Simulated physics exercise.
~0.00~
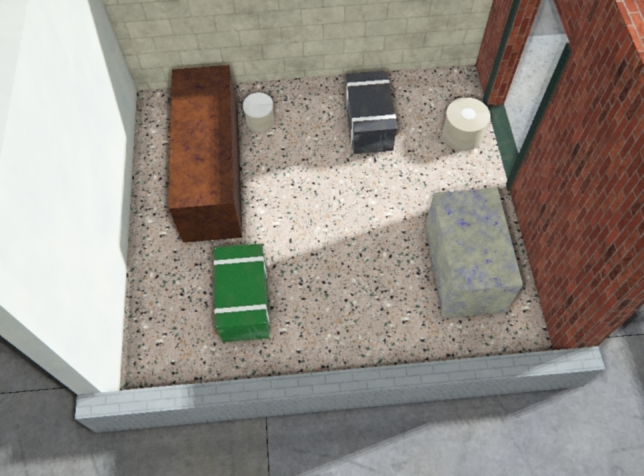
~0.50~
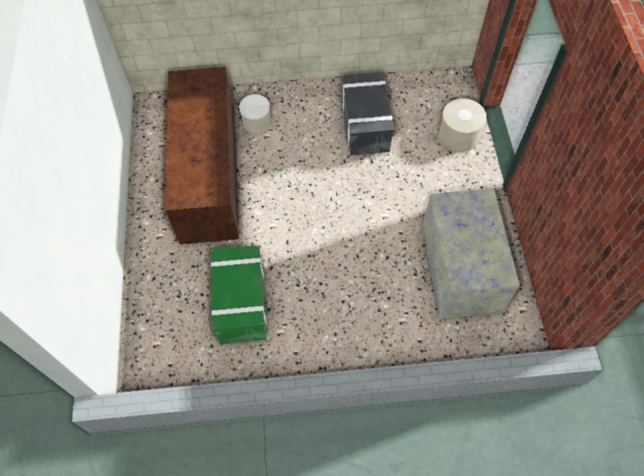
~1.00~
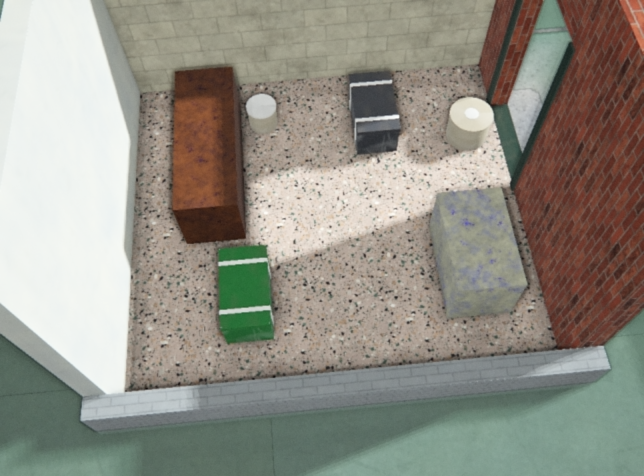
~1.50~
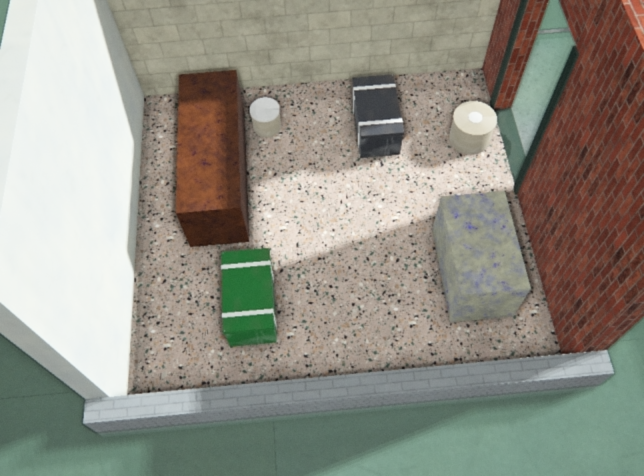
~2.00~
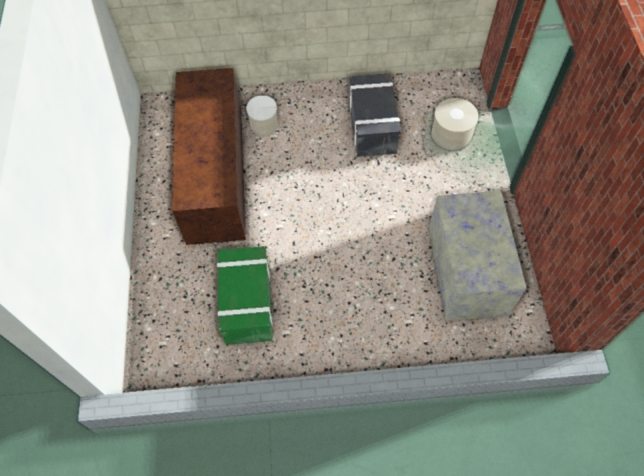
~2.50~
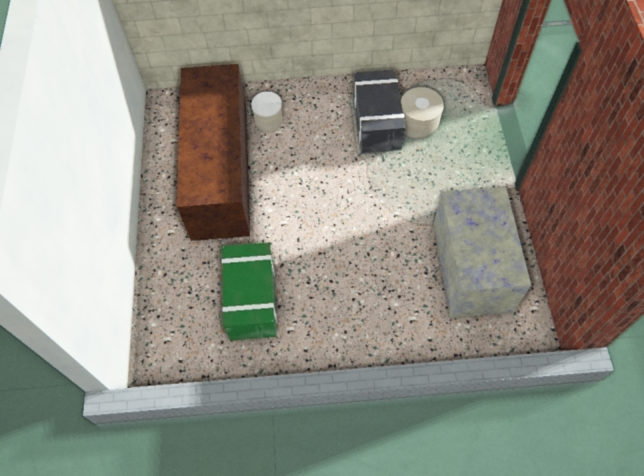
A roofless ground-floor room with a speckled floor, pale and brick walls and a doorway at right is seen from high above, the camera wavering slightly. A rust-brown box and small whitish tub stand left, a green white-banded trunk nearer, a dark banded trunk and cream tub behind, a mottled grey block right. Greenish water covers the grey paving outside, then enters the doorway and spreads as the cream tub slides left beside the dark trunk.
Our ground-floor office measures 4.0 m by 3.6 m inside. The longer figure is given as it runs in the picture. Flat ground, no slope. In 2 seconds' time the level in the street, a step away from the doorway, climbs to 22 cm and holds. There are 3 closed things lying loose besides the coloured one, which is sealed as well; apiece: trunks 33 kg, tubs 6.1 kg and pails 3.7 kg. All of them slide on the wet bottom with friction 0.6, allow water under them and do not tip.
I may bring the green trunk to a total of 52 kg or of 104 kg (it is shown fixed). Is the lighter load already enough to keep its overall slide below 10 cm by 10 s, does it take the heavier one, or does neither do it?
The lighter load already does.
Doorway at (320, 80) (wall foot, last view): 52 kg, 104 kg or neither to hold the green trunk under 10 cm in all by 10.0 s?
I'd say the lighter one will work.
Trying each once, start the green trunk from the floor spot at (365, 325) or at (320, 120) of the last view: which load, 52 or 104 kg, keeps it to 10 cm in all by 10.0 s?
The light mass does it, then the light mass does it.
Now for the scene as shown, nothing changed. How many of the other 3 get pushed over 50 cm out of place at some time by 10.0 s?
I get 3.
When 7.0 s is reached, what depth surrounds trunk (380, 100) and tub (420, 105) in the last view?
I'd put it at 13 cm and 7 cm respectively.
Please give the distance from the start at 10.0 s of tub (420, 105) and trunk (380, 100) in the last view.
60 cm, 120 cm.
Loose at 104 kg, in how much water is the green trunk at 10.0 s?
Something like 12 centimetres.
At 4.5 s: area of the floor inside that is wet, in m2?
About 8.5 m2.
After 3.5 s the green trunk would be 0 cm from its start with 52 kg and 0 cm from its start with 104 kg; 0 cm of water round it then.
After 4.5 s the green trunk would be 0 cm from its start with 52 kg and 0 cm from its start with 104 kg; 6 cm of water round it then.
After 7.0 s the green trunk would be 0 cm from its start with 52 kg and 0 cm from its start with 104 kg; 7 cm of water round it then.
After 10.0 s the green trunk would be 0 cm from its start with 52 kg and 0 cm from its start with 104 kg; 12 cm of water round it then.
